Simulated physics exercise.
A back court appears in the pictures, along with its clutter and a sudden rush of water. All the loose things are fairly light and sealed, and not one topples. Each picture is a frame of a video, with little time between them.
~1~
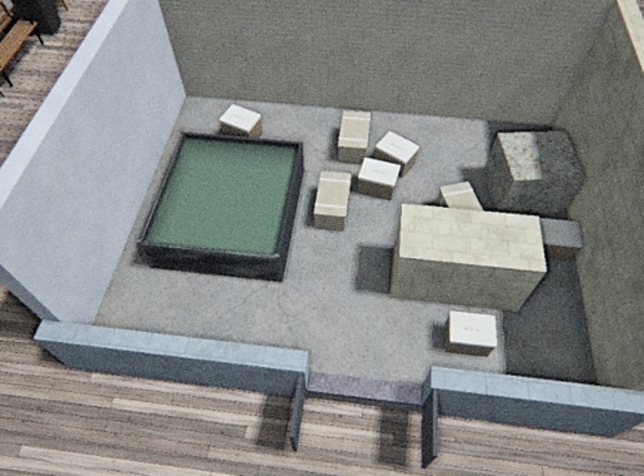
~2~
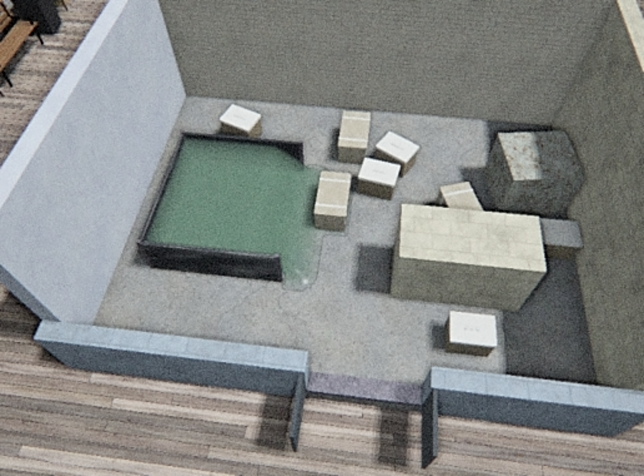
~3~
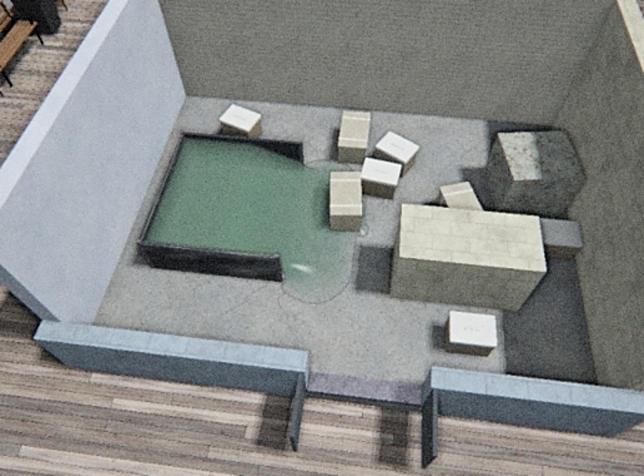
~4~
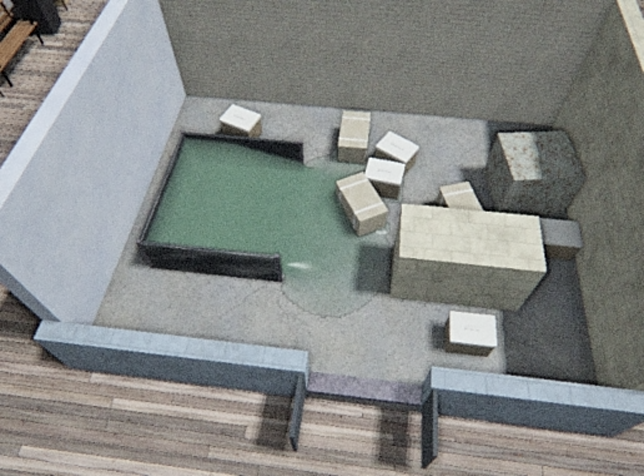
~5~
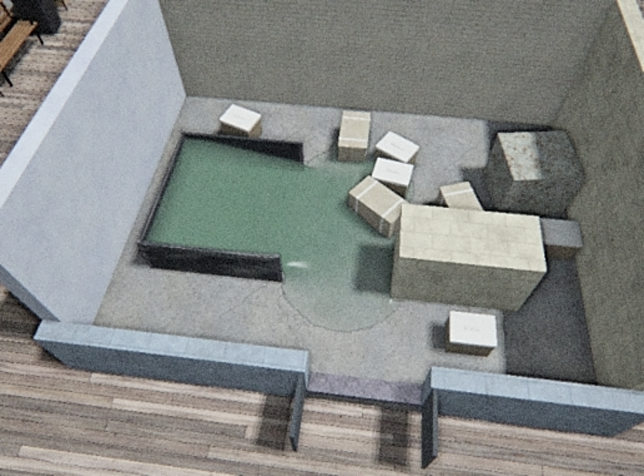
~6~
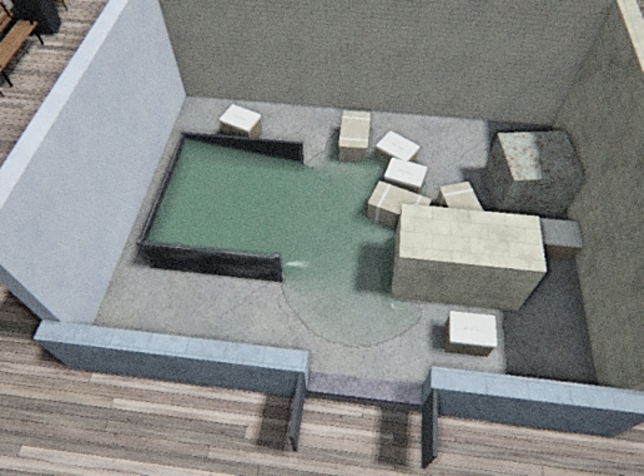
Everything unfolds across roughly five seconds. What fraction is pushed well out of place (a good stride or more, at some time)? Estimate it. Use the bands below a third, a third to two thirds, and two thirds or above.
It falls two thirds or above.
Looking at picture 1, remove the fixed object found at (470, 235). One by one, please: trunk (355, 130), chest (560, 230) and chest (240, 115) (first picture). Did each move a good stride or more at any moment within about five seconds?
One by one: Got displaced, stayed put, stayed put.
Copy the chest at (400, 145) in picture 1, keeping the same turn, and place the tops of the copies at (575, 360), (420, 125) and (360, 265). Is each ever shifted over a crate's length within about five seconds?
The first travels far, the second travels far and the third travels far.
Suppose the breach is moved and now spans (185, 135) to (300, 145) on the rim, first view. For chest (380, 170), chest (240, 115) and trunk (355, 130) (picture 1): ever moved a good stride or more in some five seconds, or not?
Travels that far, travels that far, travels that far.
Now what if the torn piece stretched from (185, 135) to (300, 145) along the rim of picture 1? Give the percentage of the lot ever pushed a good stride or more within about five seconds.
50 % or thereabouts.
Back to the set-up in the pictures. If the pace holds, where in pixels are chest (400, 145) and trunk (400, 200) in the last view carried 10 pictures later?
They should be roughly at (464, 108) and (454, 212).
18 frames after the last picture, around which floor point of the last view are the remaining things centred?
Their centre sits close to (446, 196) on the floor of the last picture.
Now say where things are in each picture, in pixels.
In the first frame, a trunk at (333, 193) rests on the ground; a chest at (379, 171) rests on the ground; 0 of 8 have shifted.
In the second frame, a trunk at (333, 193), on the bottom; a chest at (379, 171), on the bottom; 0 of 8 have shifted.
In the third frame, a trunk at (346, 193), on the bottom, close to its start; a chest at (381, 171) rests on the ground; 1 of 8 have shifted.
In the fourth frame, a trunk at (361, 196) rests on the ground, a stride from its start; a chest at (385, 170), on the bottom, close to its start; 2 of 8 have shifted.
In the fifth frame, a trunk at (380, 199) rests on the ground, a stride from its start; a chest at (393, 171) rests on the ground, close to its start; 2 of 8 have shifted.
In the sixth frame, a trunk at (400, 201) rests on the ground, a stride from its start; a chest at (406, 171), on the bottom, a stride from its start; 2 of 8 have shifted.
A moment on, 2 of 8 are well off their spots; 1 afloat.
Next, 4 of 8 are well off their spots; 3 afloat.
Later, 5 of 8 are well off their spots; 5 afloat.
In the end, 7 of 8 are well off their spots, and 7 have been at some point; 6 afloat.
